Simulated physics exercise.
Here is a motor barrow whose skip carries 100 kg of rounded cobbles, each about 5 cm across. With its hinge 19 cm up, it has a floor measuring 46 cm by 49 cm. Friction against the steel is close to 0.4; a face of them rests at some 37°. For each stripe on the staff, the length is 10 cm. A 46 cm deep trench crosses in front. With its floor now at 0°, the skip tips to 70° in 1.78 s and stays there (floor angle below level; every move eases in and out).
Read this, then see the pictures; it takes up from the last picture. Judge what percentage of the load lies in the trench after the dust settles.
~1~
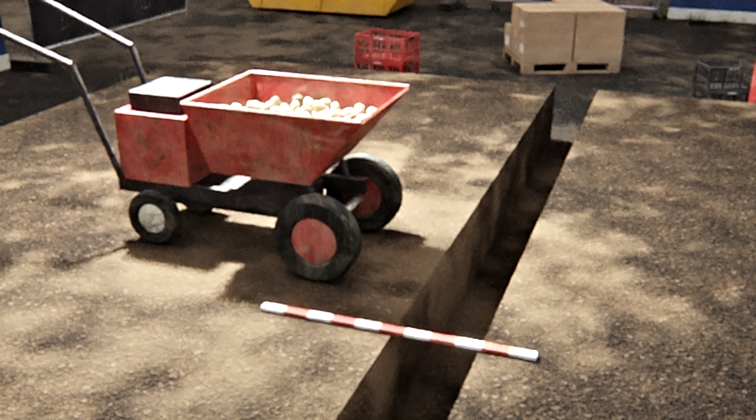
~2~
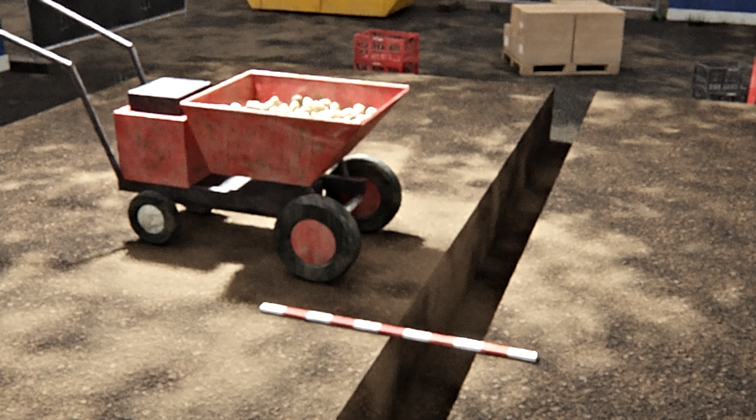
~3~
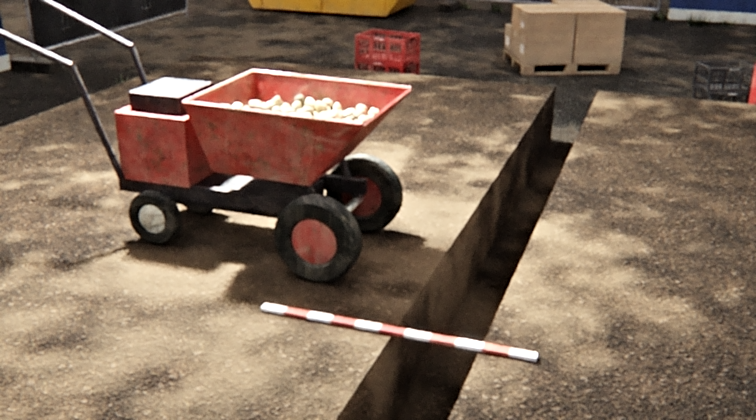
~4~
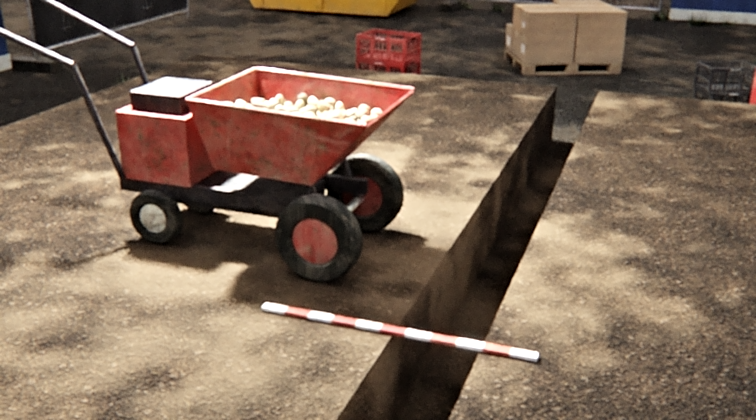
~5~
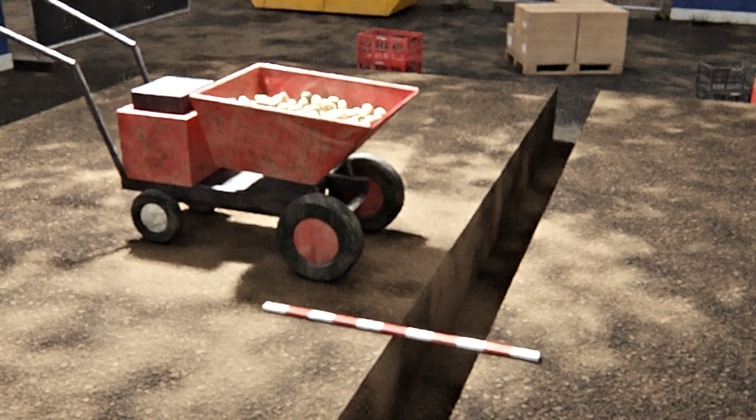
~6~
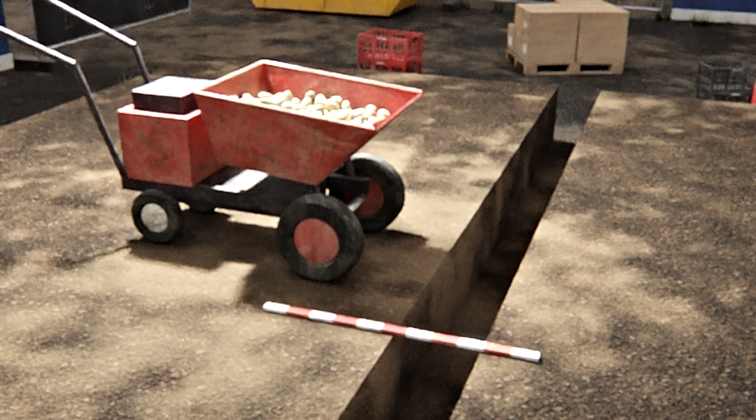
About 76 %.
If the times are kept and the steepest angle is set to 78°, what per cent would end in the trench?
Share in trench: Approx. 80%.
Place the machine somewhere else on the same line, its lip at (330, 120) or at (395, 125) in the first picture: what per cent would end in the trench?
Near 100 and near 35 percent.
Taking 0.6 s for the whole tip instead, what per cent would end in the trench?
Close to 50 percent, then.
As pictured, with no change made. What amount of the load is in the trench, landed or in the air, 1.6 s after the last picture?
By then, around 35 percent.
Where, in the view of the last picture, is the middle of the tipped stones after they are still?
Their middle ends up near (488, 350).
Then, 1.0 s after the last picture the floor is at 59°, 100 % in the skip; the foremost stones are at (461, 204).
Then, 1.6 s after the last picture the floor is at 70°, 55 % in the skip, 33 % in the trench, 12 % past the trench; the foremost stones are at (578, 287).
Then, 1.9 s after the last picture the floor is at 70°, 22 % in the skip, 54 % in the trench, 24 % past the trench; the foremost stones are at (636, 293).
Then, 3.9 s after the last picture the floor is at 70°, 0 % in the skip, 76 % in the trench, 24 % past the trench; the foremost stones are at (653, 298).
